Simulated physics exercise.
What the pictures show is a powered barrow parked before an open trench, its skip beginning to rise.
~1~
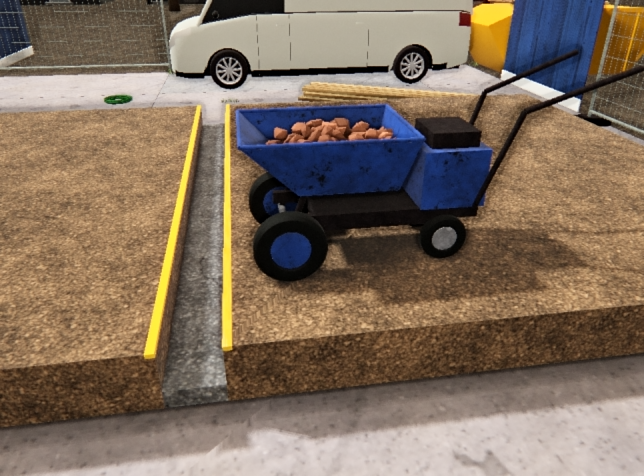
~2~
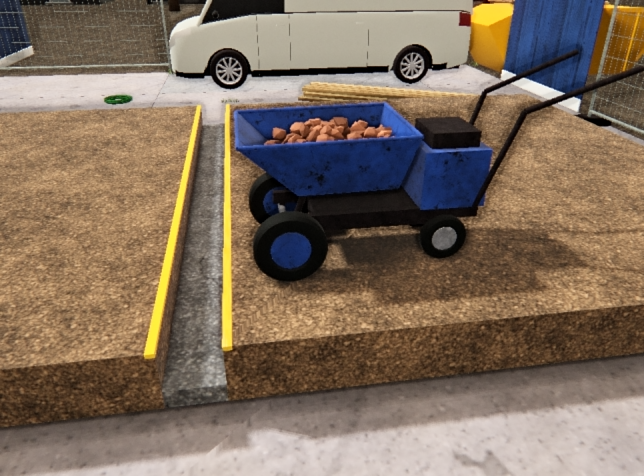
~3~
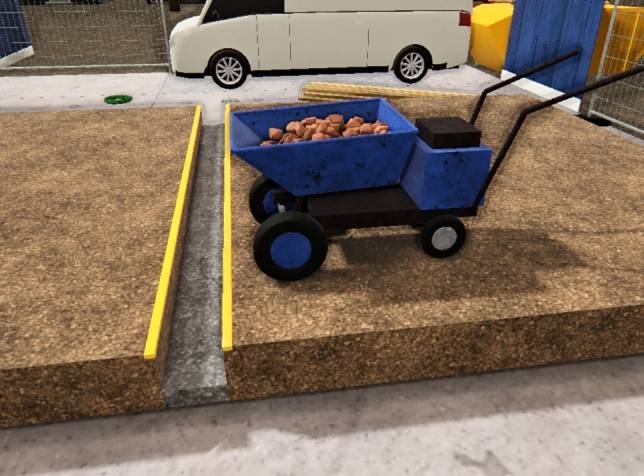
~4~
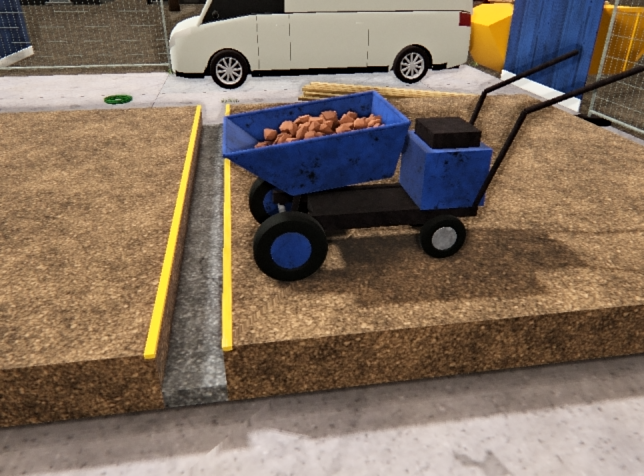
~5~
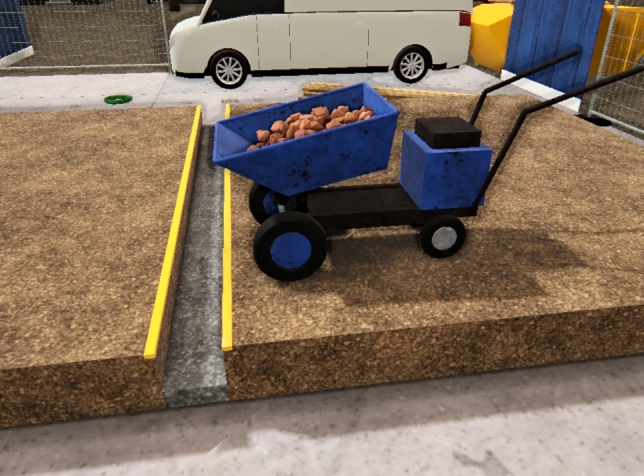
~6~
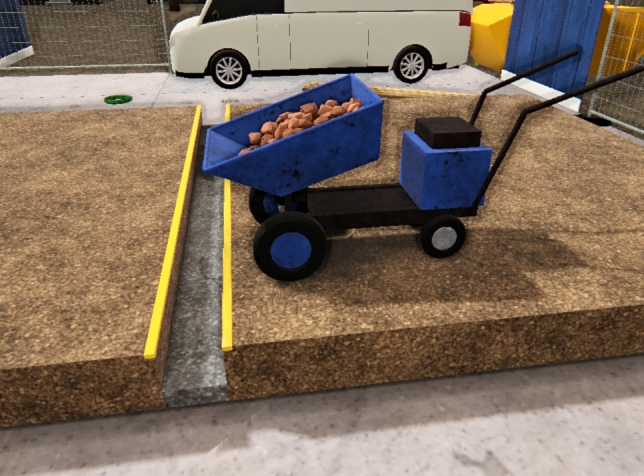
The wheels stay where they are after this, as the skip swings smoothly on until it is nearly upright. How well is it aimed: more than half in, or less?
Half not reached.
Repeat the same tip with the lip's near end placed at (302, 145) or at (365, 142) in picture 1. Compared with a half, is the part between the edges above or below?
Respectively: The bigger portion, a smaller portion.
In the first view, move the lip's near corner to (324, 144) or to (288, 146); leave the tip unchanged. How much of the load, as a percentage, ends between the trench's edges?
Result: 80 in a hundred, then 90 in a hundred.
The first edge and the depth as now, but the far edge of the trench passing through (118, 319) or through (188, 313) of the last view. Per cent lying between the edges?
You'd get 90 % in the first case and 0 % in the second.
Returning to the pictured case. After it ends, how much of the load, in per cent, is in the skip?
Close to 10 percent.
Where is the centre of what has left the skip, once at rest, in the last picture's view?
About pixel (140, 256).
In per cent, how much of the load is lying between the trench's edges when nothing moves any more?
It comes to roughly 15 percent of the load.
Just after the last frame, skip tipped steeply; every one in the skip.
A moment on, skip tipped steeply; the larger part in the skip; just a few in or heaped over the trench; roughly a quarter beyond it; just a few falling.
Further on, skip tipped right over; about a tenth in the skip; about a tenth in or heaped over the trench; roughly two thirds beyond it.
When it is over, skip tipped right over; about a tenth in the skip; roughly a quarter in or heaped over the trench; roughly two thirds beyond it.
